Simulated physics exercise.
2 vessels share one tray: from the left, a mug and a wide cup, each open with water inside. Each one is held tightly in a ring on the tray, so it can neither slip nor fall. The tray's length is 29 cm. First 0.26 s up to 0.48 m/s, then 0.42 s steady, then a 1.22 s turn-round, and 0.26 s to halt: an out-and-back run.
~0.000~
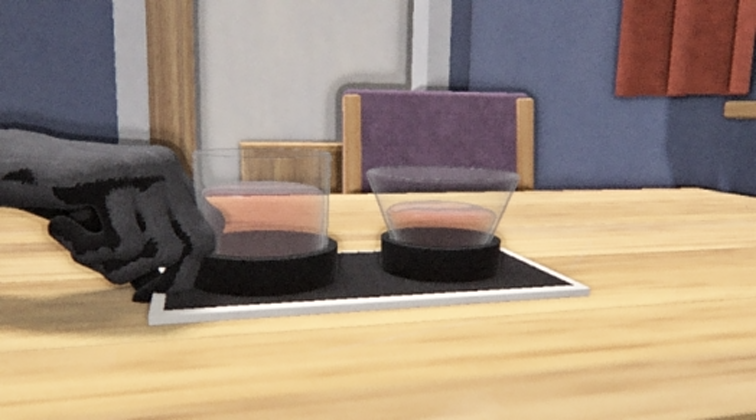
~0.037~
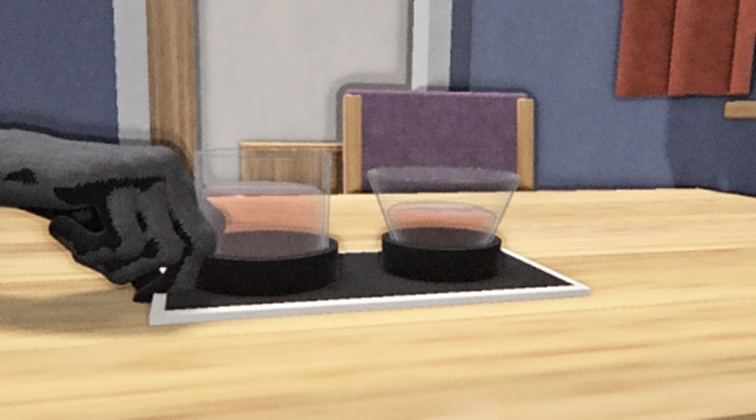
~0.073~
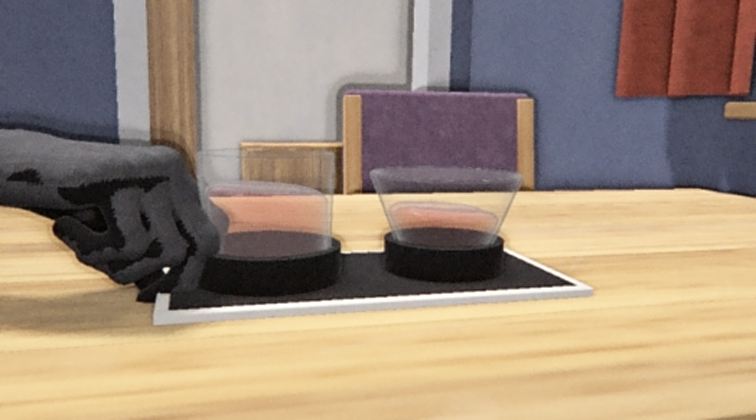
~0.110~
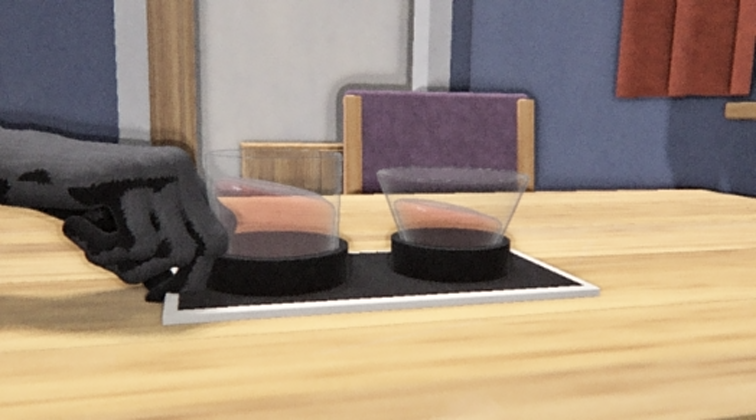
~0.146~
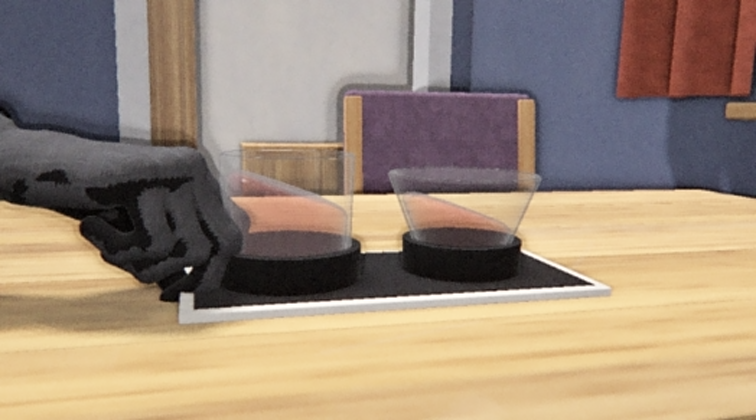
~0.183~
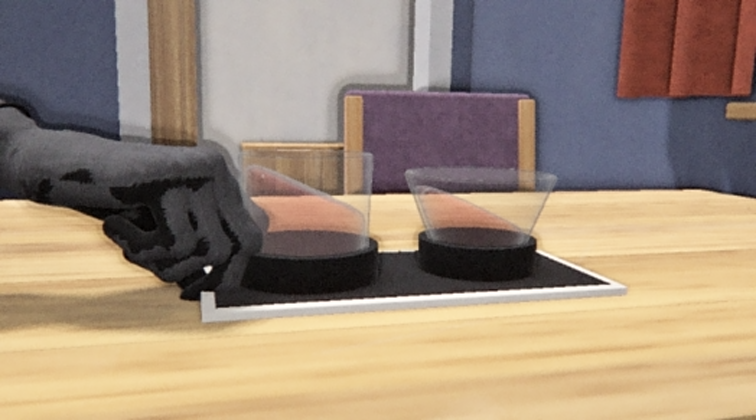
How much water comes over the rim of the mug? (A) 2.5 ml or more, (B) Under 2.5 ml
(B) Under 2.5 ml.
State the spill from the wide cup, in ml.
About 0 ml.
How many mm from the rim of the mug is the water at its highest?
3 mm.
After 0.74 s the tray moves at 0.47 m/s; losses from the left are 0, 0 ml.
After 1.29 s the tray moves at 0.01 m/s; losses from the left are 0, 0 ml.
After 1.85 s the tray moves at 0.48 m/s; losses from the left are 0, 0 ml.
After 2.41 s the tray moves at 0.00 m/s; losses from the left are 0, 0 ml.
In the end losses from the left are 0, 0 ml.
